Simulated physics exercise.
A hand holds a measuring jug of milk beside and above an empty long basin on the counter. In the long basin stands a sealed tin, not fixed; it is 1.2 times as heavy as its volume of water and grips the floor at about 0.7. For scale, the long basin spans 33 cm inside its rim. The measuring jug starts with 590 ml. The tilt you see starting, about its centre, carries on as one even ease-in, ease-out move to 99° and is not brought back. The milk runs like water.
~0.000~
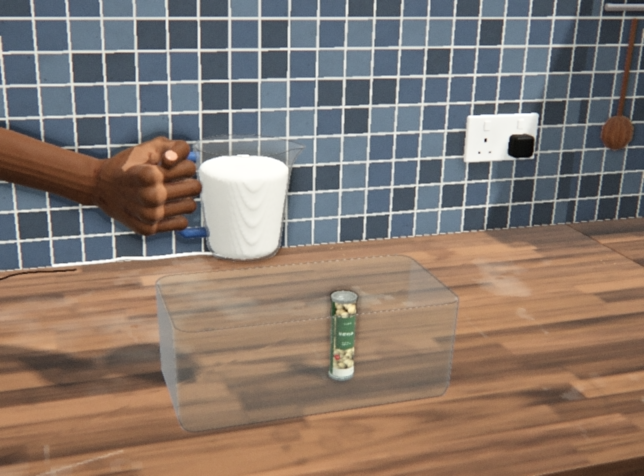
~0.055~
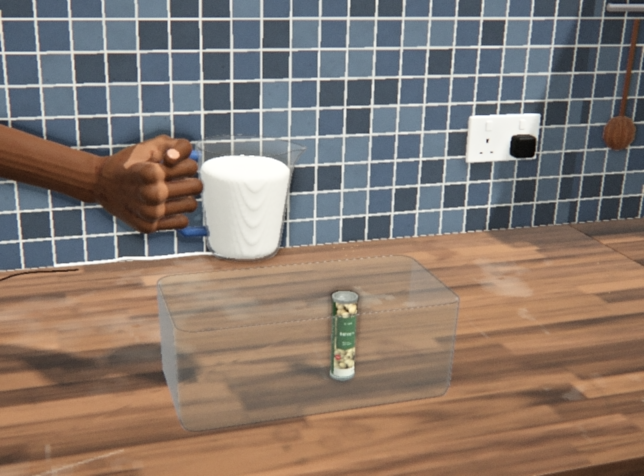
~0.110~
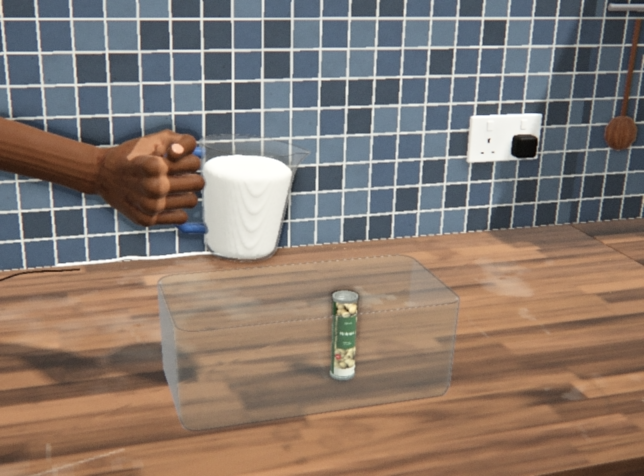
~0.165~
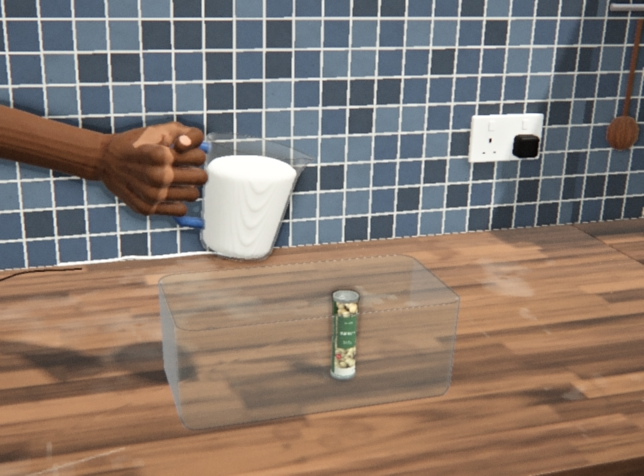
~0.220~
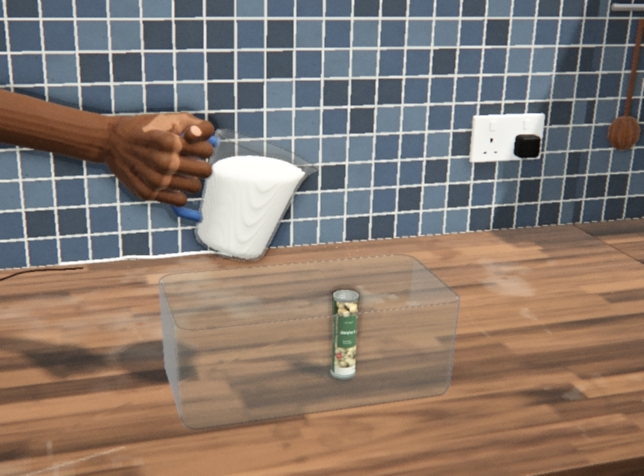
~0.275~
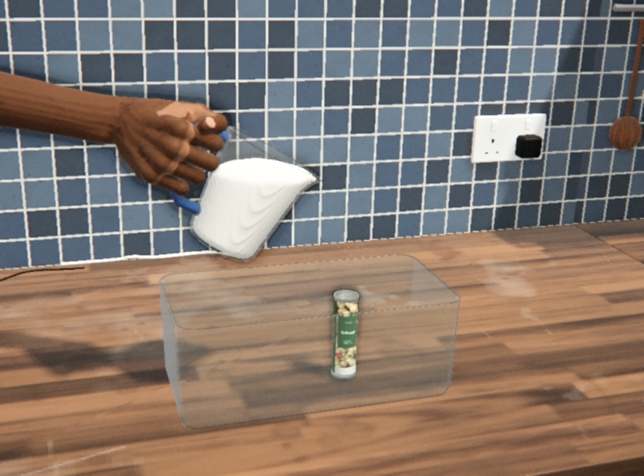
A hand tilts a measuring jug of milk to the right above a wooden counter.
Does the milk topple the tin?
It goes over.
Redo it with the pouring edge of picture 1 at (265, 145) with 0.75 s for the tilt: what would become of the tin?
Then it remains upright.
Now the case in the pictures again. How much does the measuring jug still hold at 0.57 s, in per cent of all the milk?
Near 62 in a hundred.
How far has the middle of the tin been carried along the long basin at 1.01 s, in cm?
About 6 cm.
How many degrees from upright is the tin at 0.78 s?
Near 0° from upright.
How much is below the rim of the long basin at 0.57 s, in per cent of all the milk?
Some 16 per cent.
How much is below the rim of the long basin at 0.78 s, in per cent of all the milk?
Near 68 in a hundred.
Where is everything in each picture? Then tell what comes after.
It leans 0°; its right rim is at (305, 144); the milk meets the walls at (199, 168) and (285, 163); the long basin's rim runs from (165, 305) to (434, 278); the tin's top is at (344, 300), in the first picture.
It leans 1°; its right rim is at (307, 146); the milk meets the walls at (201, 167) and (287, 164), in the second picture.
It leans 5°; its right rim is at (310, 150); the milk meets the walls at (203, 166) and (288, 165), in the third picture.
It leans 11°; its right rim is at (314, 157); the milk meets the walls at (208, 166) and (294, 167), in the fourth picture.
It leans 20°; its right rim is at (319, 166); the milk meets the walls at (211, 169) and (302, 168), in the fifth picture.
It leans 29°; its right rim is at (322, 179); the milk meets the walls at (208, 184) and (312, 171), in the sixth picture.
By 0.57 s the tilt is 85° and 63 per cent is still to pour; the tin stands where it began.
By 0.78 s the tilt is 99° and 18 per cent is still to pour; the tin stands where it began.
By 1.01 s the tilt is 99° and 3 per cent is still to pour; the tin lies on its side.
By 1.25 s the tilt is 99° and 0 per cent is still to pour; the tin lies on its side.
At rest the tin lies on its side.
